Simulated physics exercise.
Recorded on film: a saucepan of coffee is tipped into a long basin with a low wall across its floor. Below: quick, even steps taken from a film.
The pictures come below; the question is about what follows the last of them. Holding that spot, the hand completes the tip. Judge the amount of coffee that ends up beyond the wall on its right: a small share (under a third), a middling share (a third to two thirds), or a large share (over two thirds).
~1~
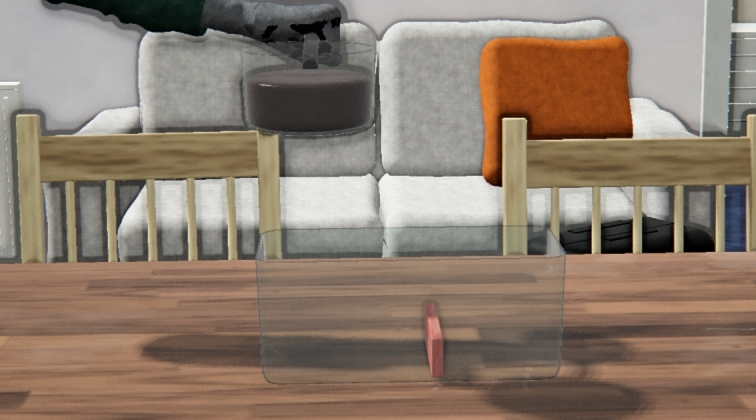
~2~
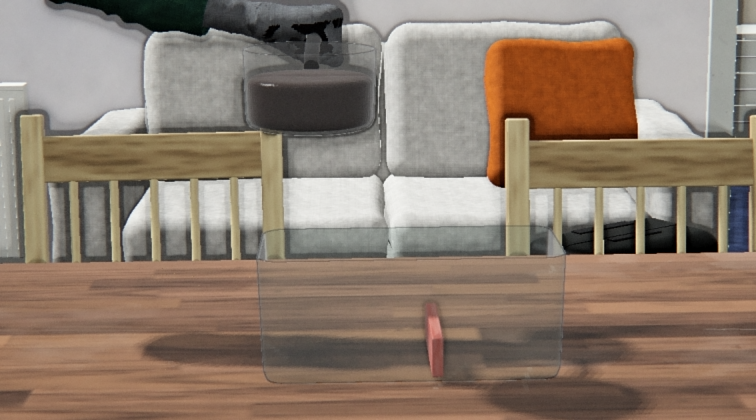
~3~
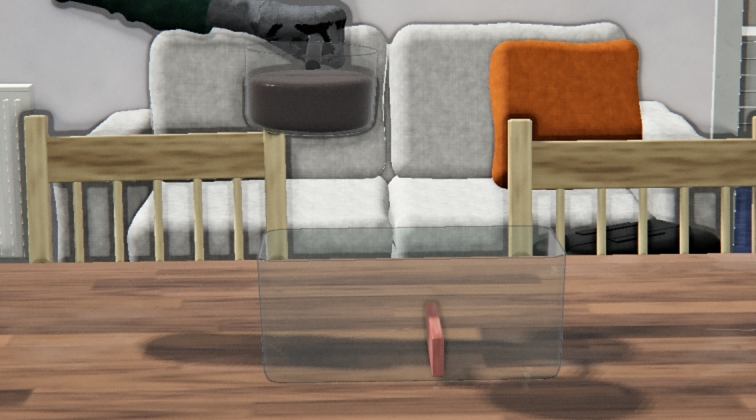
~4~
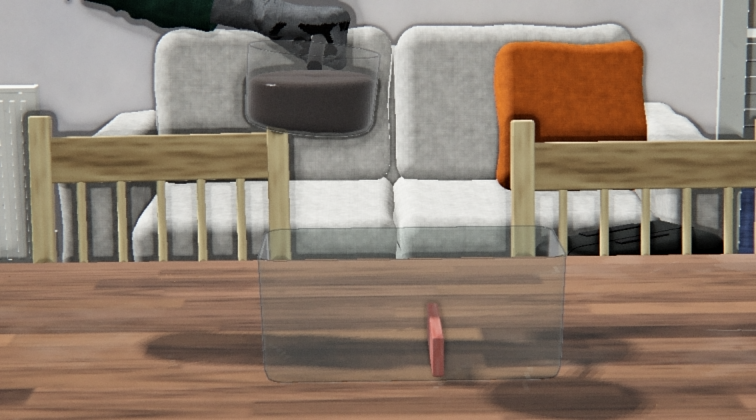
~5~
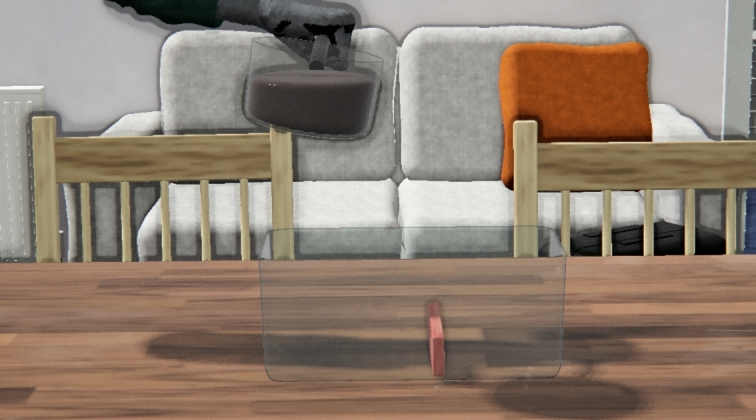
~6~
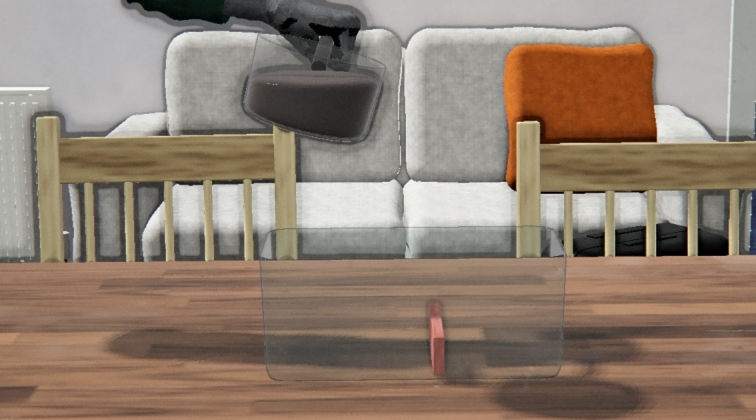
A middling share.
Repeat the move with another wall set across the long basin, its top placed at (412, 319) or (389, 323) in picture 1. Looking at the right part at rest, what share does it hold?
That'd be about 65 percent for the first and about 90 percent for the other.
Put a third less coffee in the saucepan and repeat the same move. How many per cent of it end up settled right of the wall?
Roughly 25 %.
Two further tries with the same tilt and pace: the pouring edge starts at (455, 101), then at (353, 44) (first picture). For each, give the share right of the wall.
About 90 per cent, then about 25 per cent.
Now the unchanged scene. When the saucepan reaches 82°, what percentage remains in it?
About 55 %.
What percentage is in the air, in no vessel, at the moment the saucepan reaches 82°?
It's about 40 per cent.
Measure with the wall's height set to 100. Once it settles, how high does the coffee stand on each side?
Left side: Approx. 30 %; right side: Approx. 40 %.
A moment on, the saucepan is tipped on its side and 56 per cent is still to pour, 2 is left of the wall and 2 right of it.
Next, the saucepan is tipped right over and 7 per cent is still to pour, 30 is left of the wall and 49 right of it.
Then the saucepan is tipped right over and 0 per cent is still to pour, 52 is left of the wall and 47 right of it.
Later the saucepan is tipped right over and 0 per cent is still to pour, 52 is left of the wall and 47 right of it.
In the end 52 per cent lies left of the wall, 47 right of it and 1 outside.
